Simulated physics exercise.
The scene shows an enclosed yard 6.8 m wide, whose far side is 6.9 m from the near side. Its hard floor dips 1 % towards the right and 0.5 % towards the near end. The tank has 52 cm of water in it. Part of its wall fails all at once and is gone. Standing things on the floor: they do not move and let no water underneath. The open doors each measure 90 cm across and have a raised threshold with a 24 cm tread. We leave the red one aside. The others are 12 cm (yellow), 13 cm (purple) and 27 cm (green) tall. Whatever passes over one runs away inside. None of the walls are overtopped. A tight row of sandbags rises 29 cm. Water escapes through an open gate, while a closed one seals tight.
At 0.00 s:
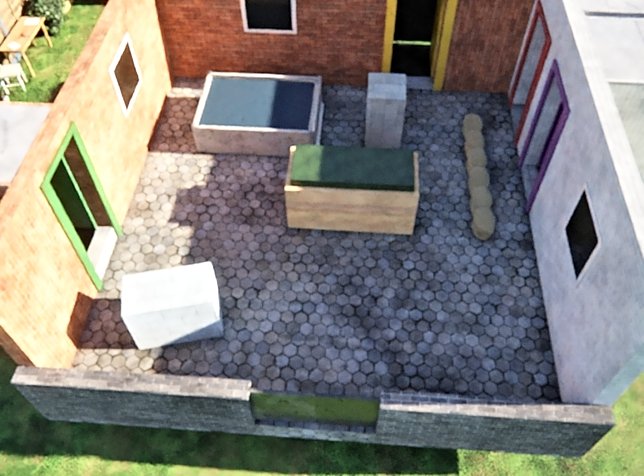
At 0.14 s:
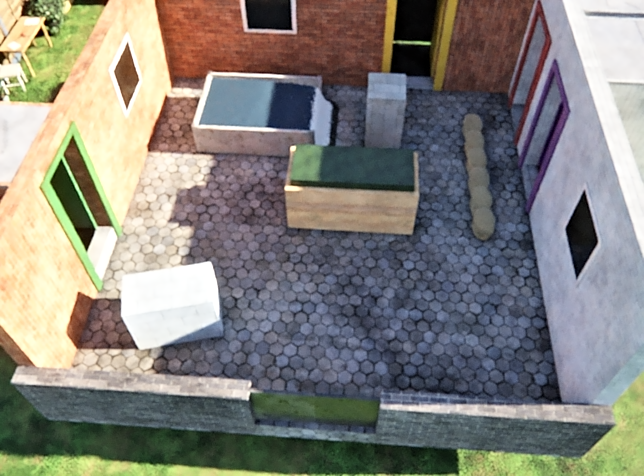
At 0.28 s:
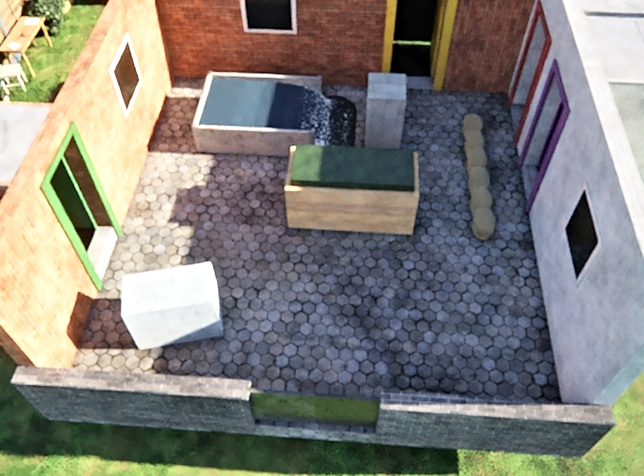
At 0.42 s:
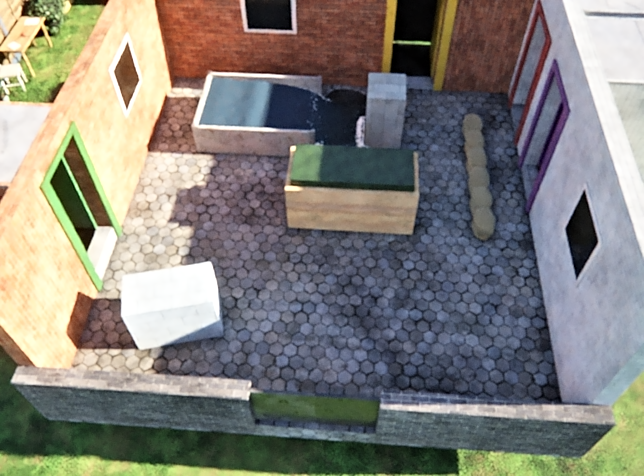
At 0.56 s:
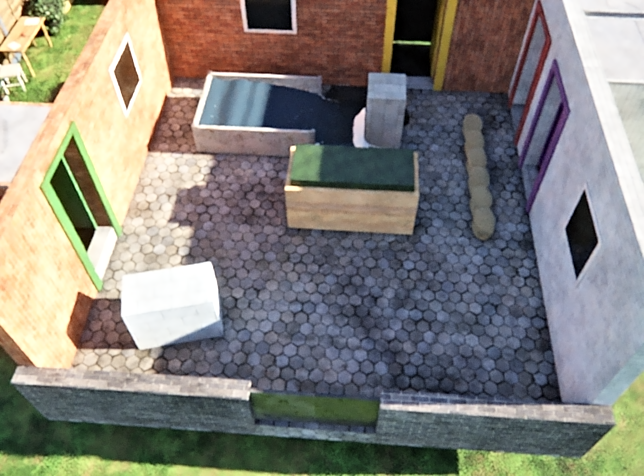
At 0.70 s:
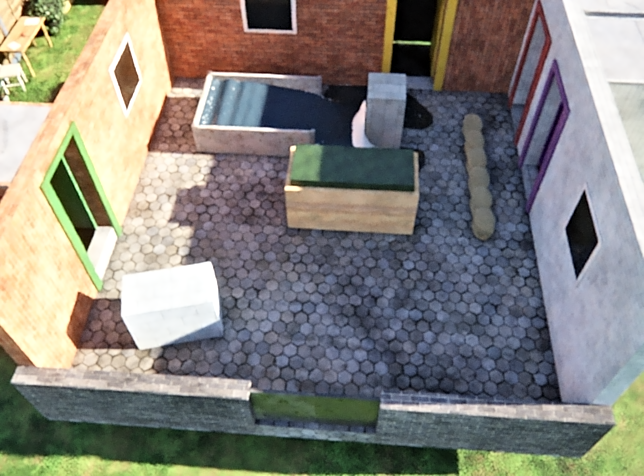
Dark water pouring from the broken right end of a stone tank, spreading across paving around a pale upright block.
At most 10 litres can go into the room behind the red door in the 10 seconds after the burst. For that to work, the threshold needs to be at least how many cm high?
At least about 21 cm high.
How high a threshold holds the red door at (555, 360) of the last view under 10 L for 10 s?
Roughly 7.5 cm.
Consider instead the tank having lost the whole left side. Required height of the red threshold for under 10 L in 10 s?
Some 13.0 centimetres.
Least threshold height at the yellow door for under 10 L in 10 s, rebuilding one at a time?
For yellow, a step near 15 cm.
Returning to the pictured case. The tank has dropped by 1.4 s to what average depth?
Roughly 29 cm.
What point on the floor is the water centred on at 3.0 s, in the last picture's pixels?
The balance point sits at roughly (370, 138).
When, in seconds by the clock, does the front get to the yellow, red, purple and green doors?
Yellow at 0.8 s, red at 1.3 s, purple at 2.8 s and green at 6.0 s.
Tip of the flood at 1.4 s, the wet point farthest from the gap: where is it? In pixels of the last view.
The tip of the flood lies near (504, 106).
After 1.4 s water covers 15 % of the floor, deepest (38 cm) near (356, 136); 1 cm at the red door, 0 litres in over its 13 cm threshold.
After 3.0 s water covers 35 % of the floor, deepest (25 cm) near (497, 118); 21 cm at the red door, 21 litres in over its 13 cm threshold.
After 10.0 s water covers 85 % of the floor, deepest (10 cm) near (544, 428); 6 cm at the red door, 69 litres in over its 13 cm threshold.
At the red door as built, the water arrived by 1.4 s and peaked near 21 cm at 3.2 s.
Run again over the same 10 s with other heights there, 19 litres in over 19 cm, 0 litres over 26 cm. The limit of 10 litres is kept from about 21 cm up.
